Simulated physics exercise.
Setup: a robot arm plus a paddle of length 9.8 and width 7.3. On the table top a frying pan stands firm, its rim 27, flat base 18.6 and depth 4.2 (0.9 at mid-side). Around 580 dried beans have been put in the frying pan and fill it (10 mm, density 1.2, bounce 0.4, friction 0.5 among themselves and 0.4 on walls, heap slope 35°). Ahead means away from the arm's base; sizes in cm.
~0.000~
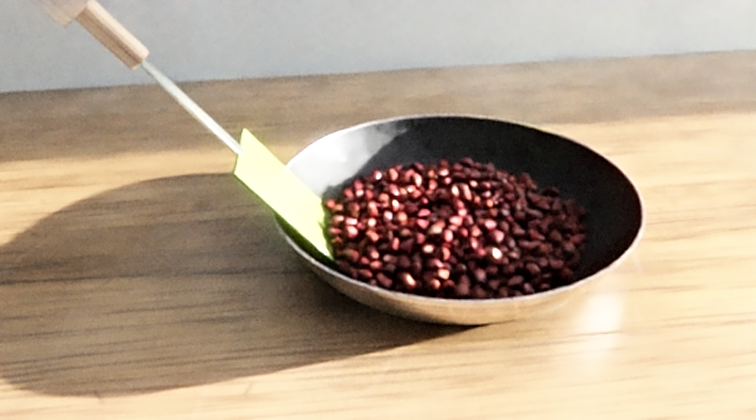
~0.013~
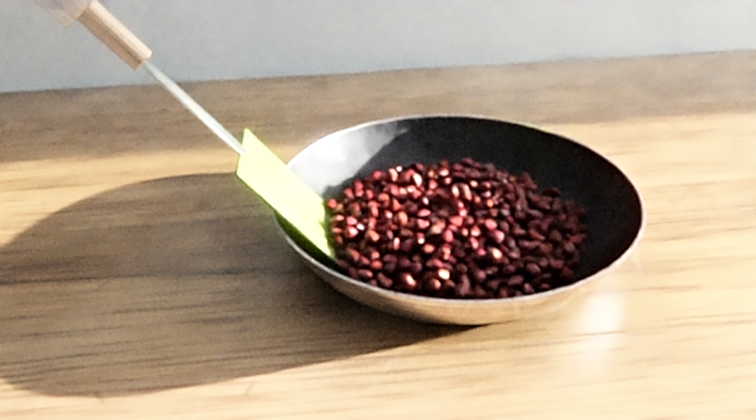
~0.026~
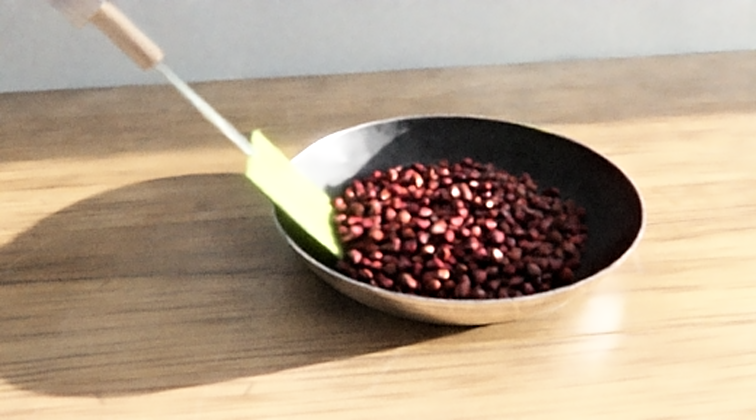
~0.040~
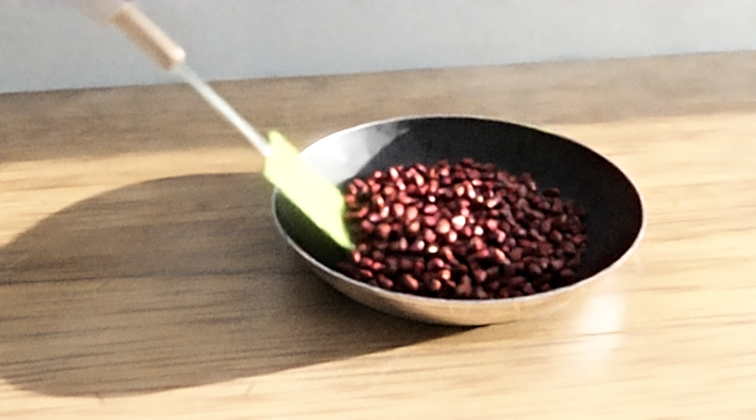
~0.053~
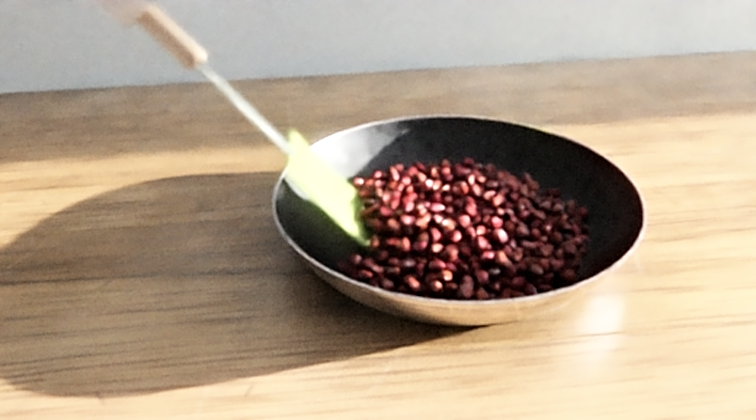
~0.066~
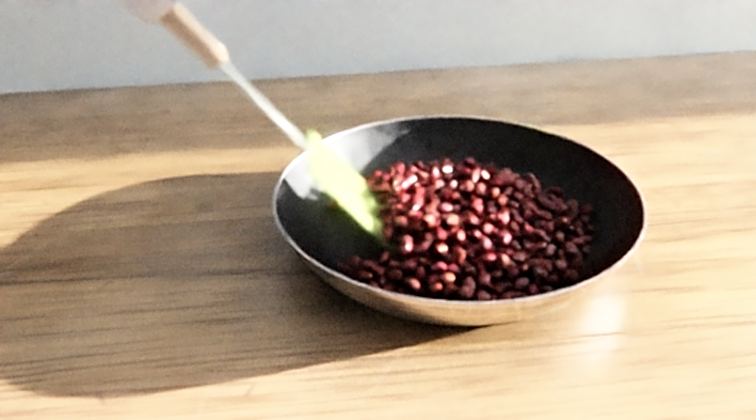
A robot arm moves a green paddle rightward through dark red beans in a frying pan.
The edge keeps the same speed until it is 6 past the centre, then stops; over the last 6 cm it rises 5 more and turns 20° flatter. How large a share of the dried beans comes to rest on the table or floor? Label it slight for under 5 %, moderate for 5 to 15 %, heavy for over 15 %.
Label: Moderate.
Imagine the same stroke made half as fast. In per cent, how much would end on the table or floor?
Then roughly 0 percent.
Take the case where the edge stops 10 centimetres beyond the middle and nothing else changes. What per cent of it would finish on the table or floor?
Estimate: Approx. 15 %.
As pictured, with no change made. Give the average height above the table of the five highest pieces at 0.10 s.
Estimated height above table: Approx. 5 cm.
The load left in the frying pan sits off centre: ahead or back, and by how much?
Roughly 4.0 centimetres ahead.
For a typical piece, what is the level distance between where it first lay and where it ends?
It comes out at about 3 cm.
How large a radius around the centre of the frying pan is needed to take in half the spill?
It's around 38 cm.
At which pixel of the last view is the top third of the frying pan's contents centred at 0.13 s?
Near (495, 201).
After 0.10 s, sloping 52°, highest piece 5 above the table; 578 in the frying pan.
After 0.13 s, sloping 45°, highest piece 6 above the table; 578 in the frying pan.
After 0.35 s, sloping 32°, highest piece 5 above the table; 538 in the frying pan, 40 on the table or floor.
After 1.40 s, sloping 32°, highest piece 4 above the table; 538 in the frying pan, 40 on the table or floor.
In the end, 538 in the frying pan, 40 on the table or floor. That is 7 % on the table or floor.
